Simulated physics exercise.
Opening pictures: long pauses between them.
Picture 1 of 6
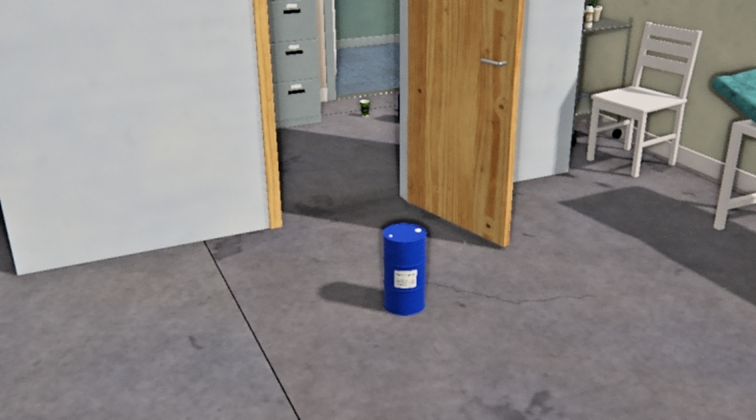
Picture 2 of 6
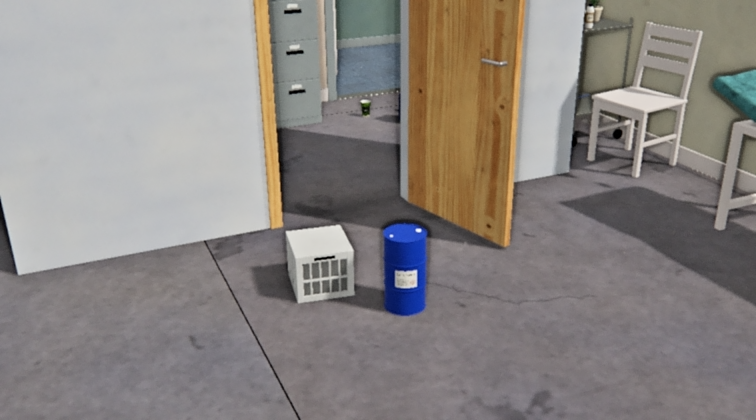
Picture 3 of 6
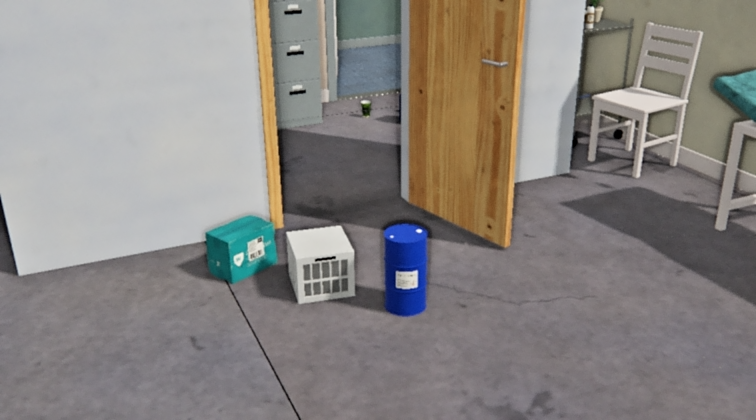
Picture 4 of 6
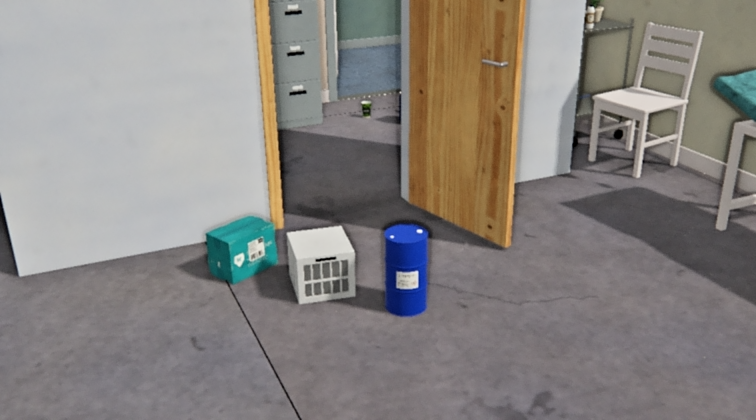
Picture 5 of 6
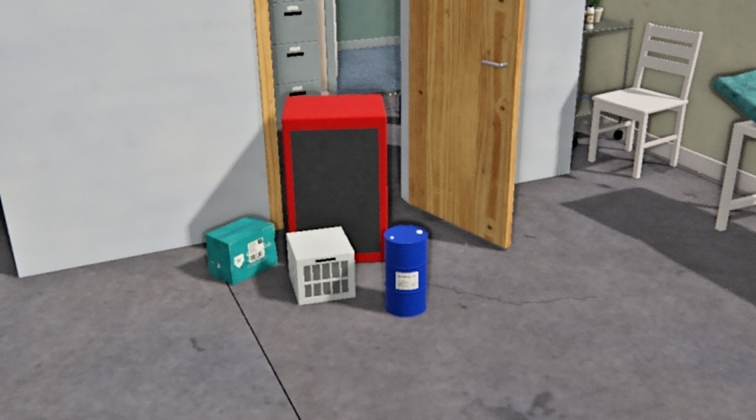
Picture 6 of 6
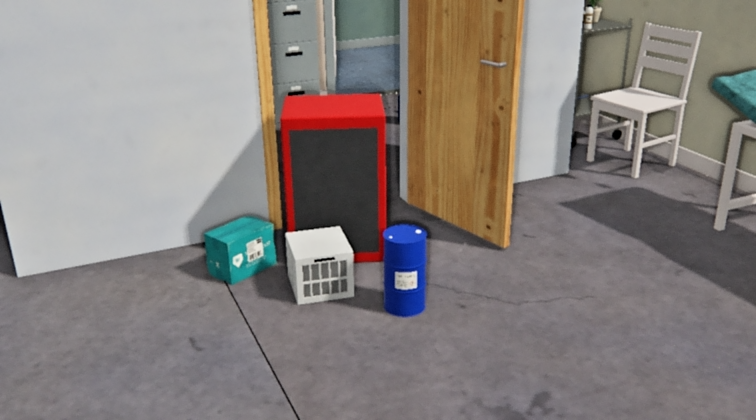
A wooden door stood wide open and still beside a blue canister, while a white crate, then a turquoise parcel to its left, and finally a big red appliance behind them appeared in the doorway area.
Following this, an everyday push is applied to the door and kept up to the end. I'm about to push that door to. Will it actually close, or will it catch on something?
Basically the door is held back by something.
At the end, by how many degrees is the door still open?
Some 55°.
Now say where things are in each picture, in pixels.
Door wide open and still, in the first frame.
Door wide open and still; blue canister (405, 270), in the second frame.
Door wide open and still; white crate (320, 264); blue canister (406, 270), in the third frame.
Door wide open and still; turquoise parcel (242, 249); white crate (321, 264), in the fourth frame.
Door wide open and still; blue canister (406, 271); turquoise parcel (242, 250), in the fifth frame.
Door wide open and still; red appliance (336, 179); white crate (319, 265), in the sixth frame.
Then, 0.90 s on from there, door at 88°.
Then, 1.40 s on from there, door at 69°.
In the end, door at 56°; all 4 unmoved. At the end, from the last picture's camera, red appliance near (335, 179).
